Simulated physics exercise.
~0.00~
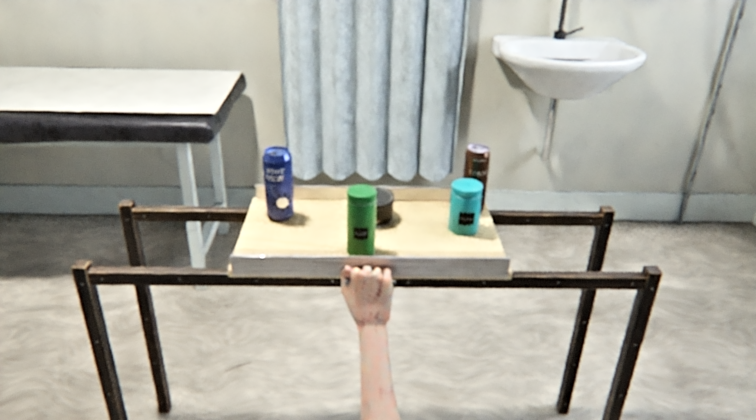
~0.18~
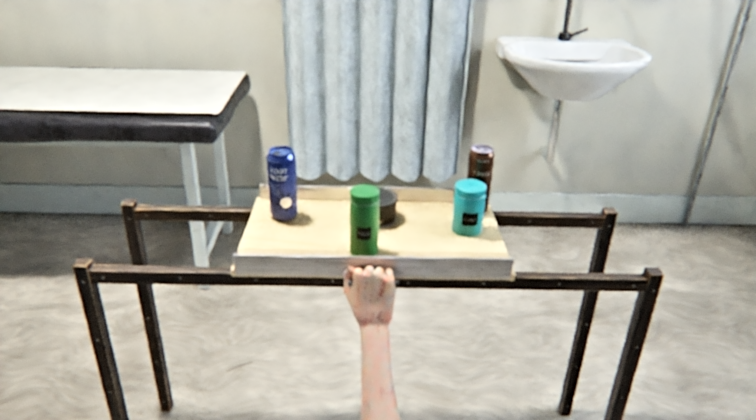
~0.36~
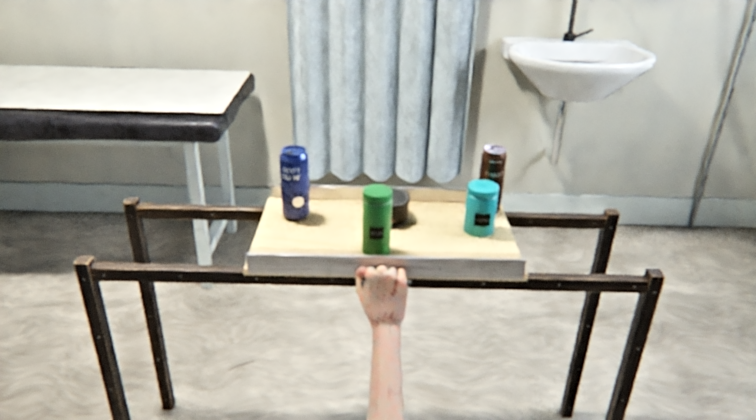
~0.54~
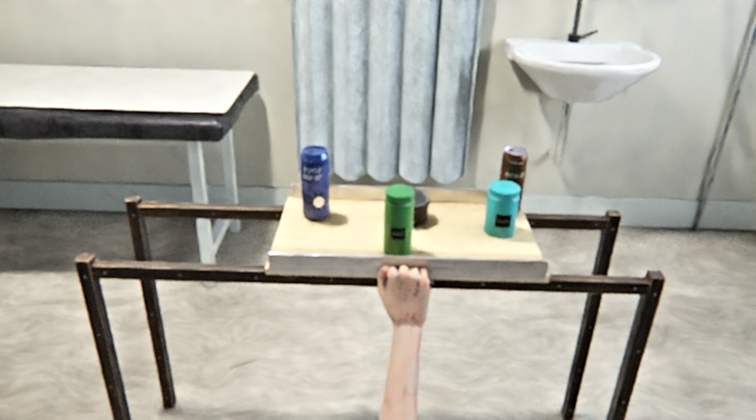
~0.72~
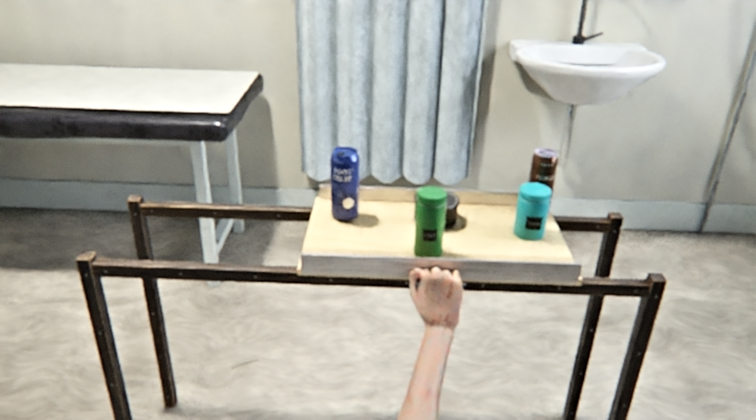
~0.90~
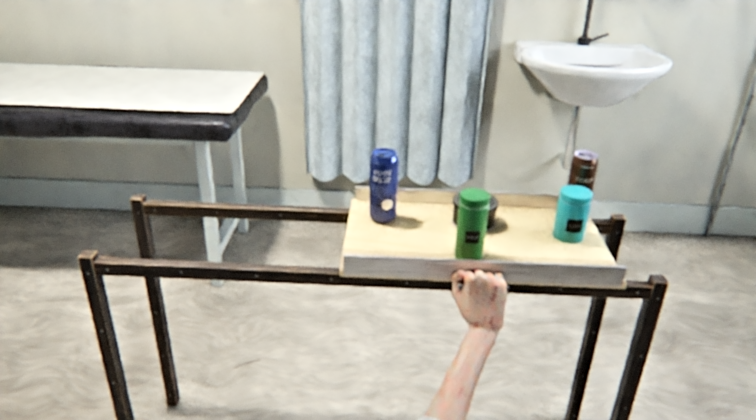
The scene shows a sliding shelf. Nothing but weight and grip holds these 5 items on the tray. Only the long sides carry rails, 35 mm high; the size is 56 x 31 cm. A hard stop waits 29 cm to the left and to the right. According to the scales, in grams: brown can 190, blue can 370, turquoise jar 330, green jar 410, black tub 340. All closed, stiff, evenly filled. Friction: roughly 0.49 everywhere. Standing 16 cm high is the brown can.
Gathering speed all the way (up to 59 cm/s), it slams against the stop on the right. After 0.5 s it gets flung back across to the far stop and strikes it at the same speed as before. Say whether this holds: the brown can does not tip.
I expect it to overturn.
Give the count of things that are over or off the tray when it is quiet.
In total, 2.
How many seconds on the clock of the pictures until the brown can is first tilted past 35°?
I'd put it at some 1.3 s.
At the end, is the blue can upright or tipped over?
Well, the blue can tumbles down.
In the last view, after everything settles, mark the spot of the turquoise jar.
Its centre ends close to (339, 205) in the last view.
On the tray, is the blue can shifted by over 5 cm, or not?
As for the blue can, it gets displaced.
Around 1.60 s, tray 29 cm right; brown can now off the tray; blue can at 68° to upright; green jar shifted 2 cm.
Around 2.90 s, tray midway; blue can on its side; black tub shifted 3 cm; turquoise jar shifted 3 cm.
Finally (4.8 s), off the tray and tipped over, brown can; on their side or leaning hard on the tray, blue can; the other 3 still in place (within 5 cm).
